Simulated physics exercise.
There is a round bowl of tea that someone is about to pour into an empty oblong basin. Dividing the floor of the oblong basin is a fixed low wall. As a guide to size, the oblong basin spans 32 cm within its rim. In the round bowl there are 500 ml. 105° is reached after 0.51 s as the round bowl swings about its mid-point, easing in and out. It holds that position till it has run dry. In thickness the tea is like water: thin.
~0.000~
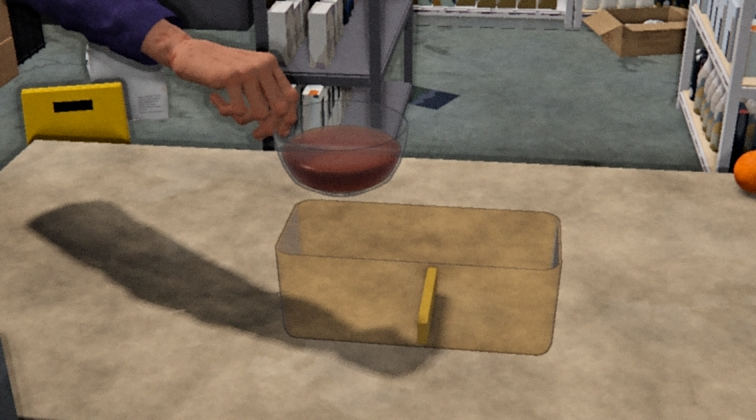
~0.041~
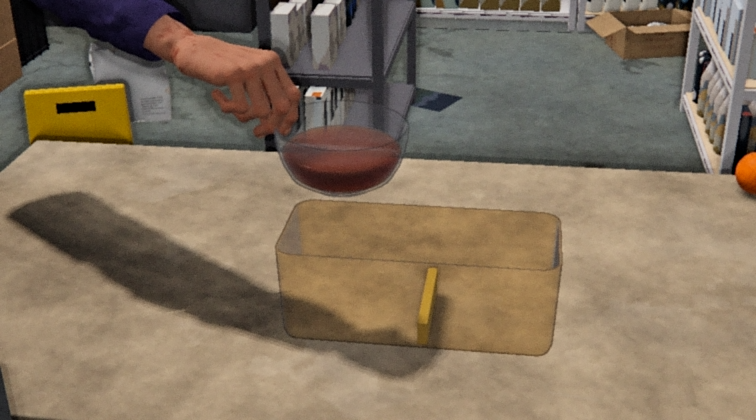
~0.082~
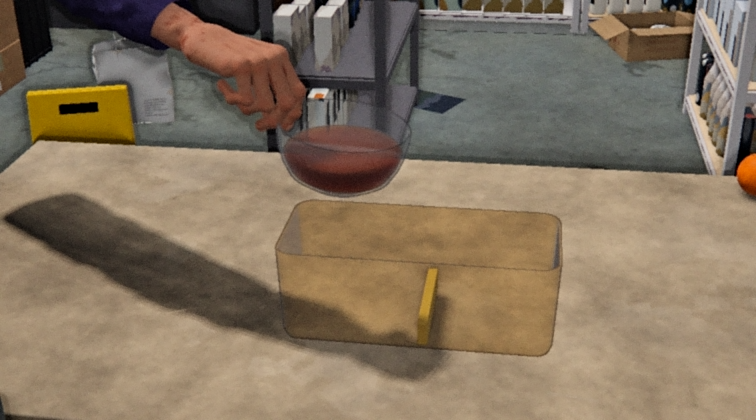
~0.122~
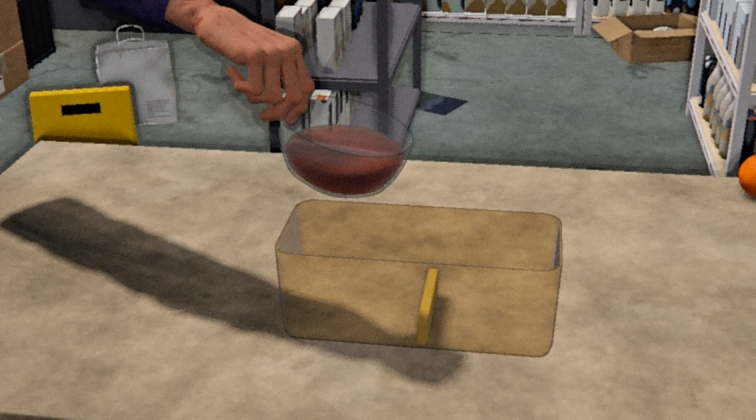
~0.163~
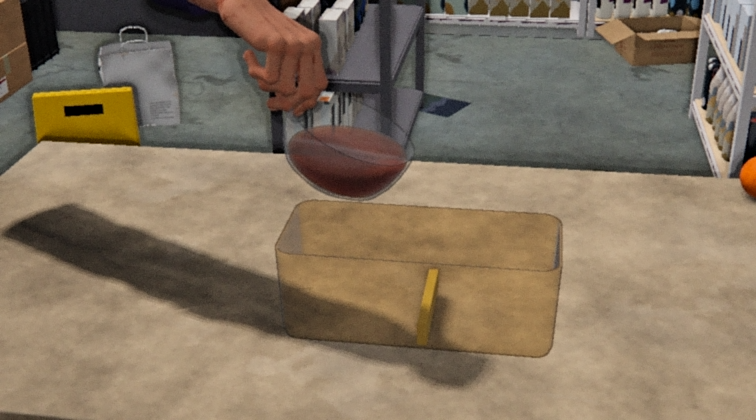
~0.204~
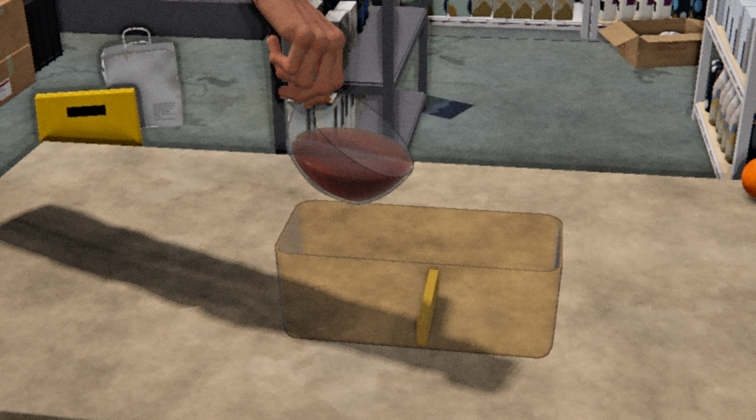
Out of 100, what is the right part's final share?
About 52 out of 100.
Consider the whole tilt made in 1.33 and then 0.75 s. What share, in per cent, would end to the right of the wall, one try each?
About 70 %, then about 60 %.
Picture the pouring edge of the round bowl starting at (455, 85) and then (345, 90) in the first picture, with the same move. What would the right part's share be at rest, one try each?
Respectively about 75 and 25 percent.
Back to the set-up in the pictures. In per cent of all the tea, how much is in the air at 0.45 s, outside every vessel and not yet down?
Some 22 % is the figure.
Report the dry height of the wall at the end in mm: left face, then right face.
Left side: Around 18 mm. Right side: Around 16 mm.
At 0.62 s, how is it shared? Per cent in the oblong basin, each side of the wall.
42 on the left and 54 on the right, roughly.
After 0.45 s the tilt is 101° and 13 per cent is still to pour, 26 is left of the wall and 40 right of it.
After 0.62 s the tilt is 105° and 0 per cent is still to pour, 41 is left of the wall and 55 right of it.
After 0.81 s the tilt is 105° and 0 per cent is still to pour, 46 is left of the wall and 52 right of it.
After 1.01 s the tilt is 105° and 0 per cent is still to pour, 46 is left of the wall and 52 right of it.
In the end 46 per cent lies left of the wall, 52 right of it and 1 outside.
